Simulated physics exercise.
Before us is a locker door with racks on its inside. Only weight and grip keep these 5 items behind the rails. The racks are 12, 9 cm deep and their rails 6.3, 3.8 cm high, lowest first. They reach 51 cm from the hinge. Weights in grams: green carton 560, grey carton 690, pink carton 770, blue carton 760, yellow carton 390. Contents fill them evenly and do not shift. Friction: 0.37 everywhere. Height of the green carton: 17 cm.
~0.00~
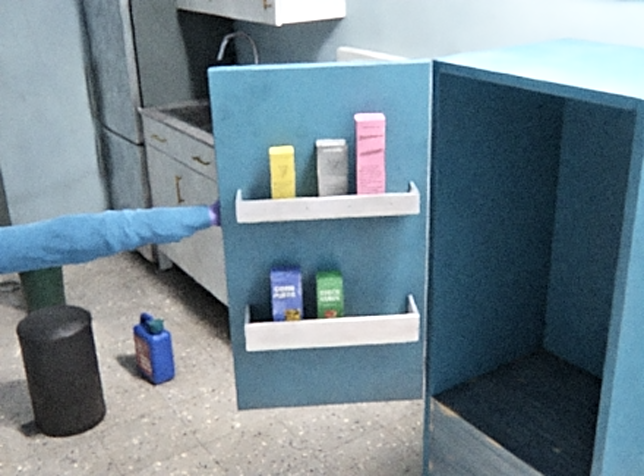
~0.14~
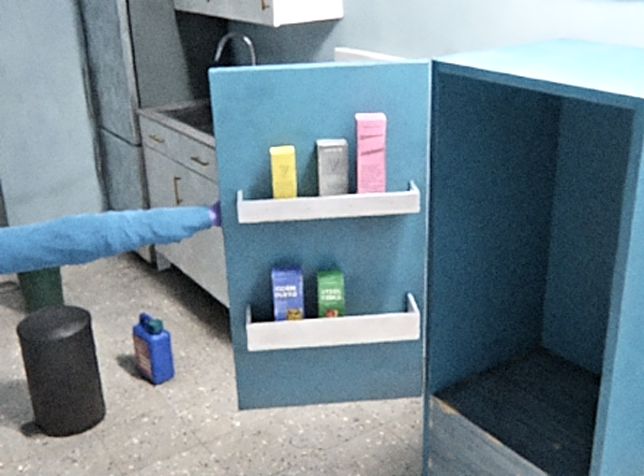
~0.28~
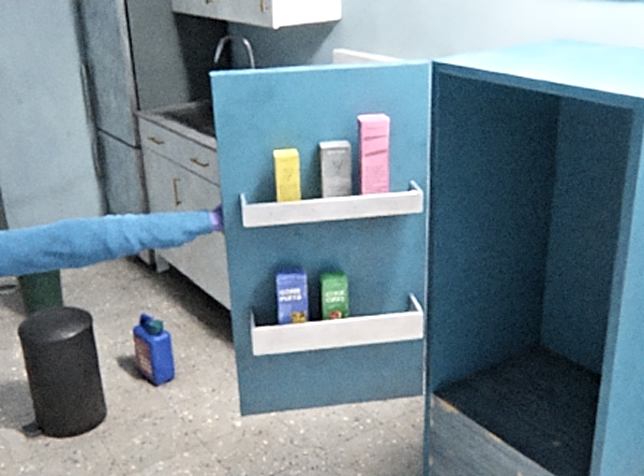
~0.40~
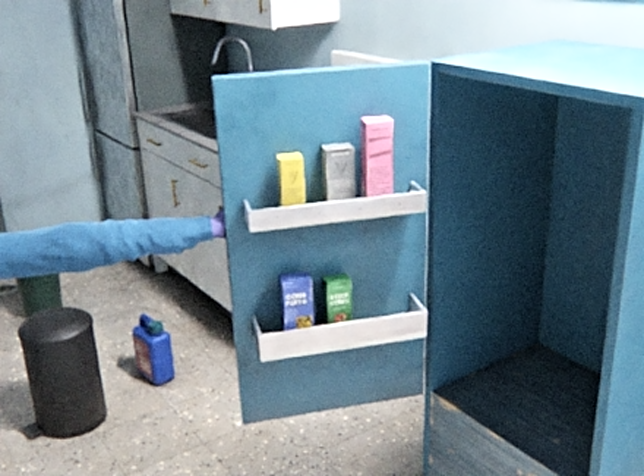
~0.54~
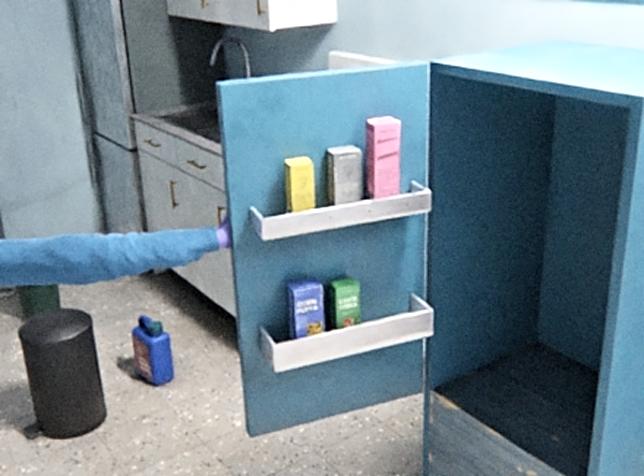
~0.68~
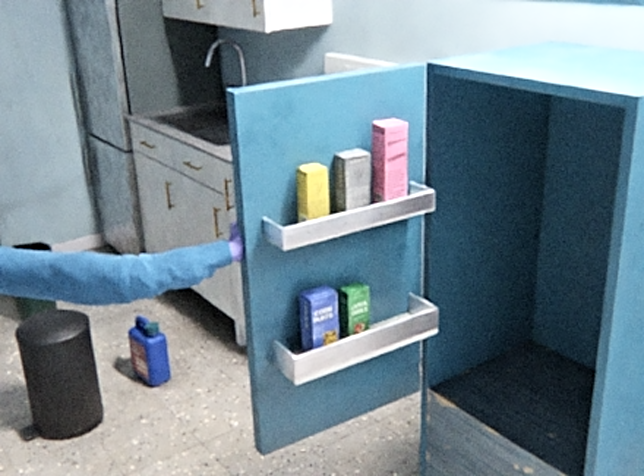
A blue-sleeved arm swung a blue locker's open door partway inward, slowly at first and then a bit faster, while the colored cartons on its two white racks rode along in place.
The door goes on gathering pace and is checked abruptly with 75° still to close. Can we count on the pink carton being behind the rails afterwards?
The pink carton stays in.
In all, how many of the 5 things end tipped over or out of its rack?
0 of them.
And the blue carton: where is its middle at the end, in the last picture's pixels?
Around (365, 340).
By 0.88 s, open by 75°.
By 1.18 s, open by 75°; green carton tilted 9°; yellow carton tilted 5°; blue carton 2 cm from its spot.
By 1.58 s, open by 75°; green carton tilted 4°; yellow carton 2 cm from its spot; grey carton 2 cm from its spot.
When it is over (2.7 s), all 5 within 5 cm of the start. In the last view, pink carton near (410, 169).
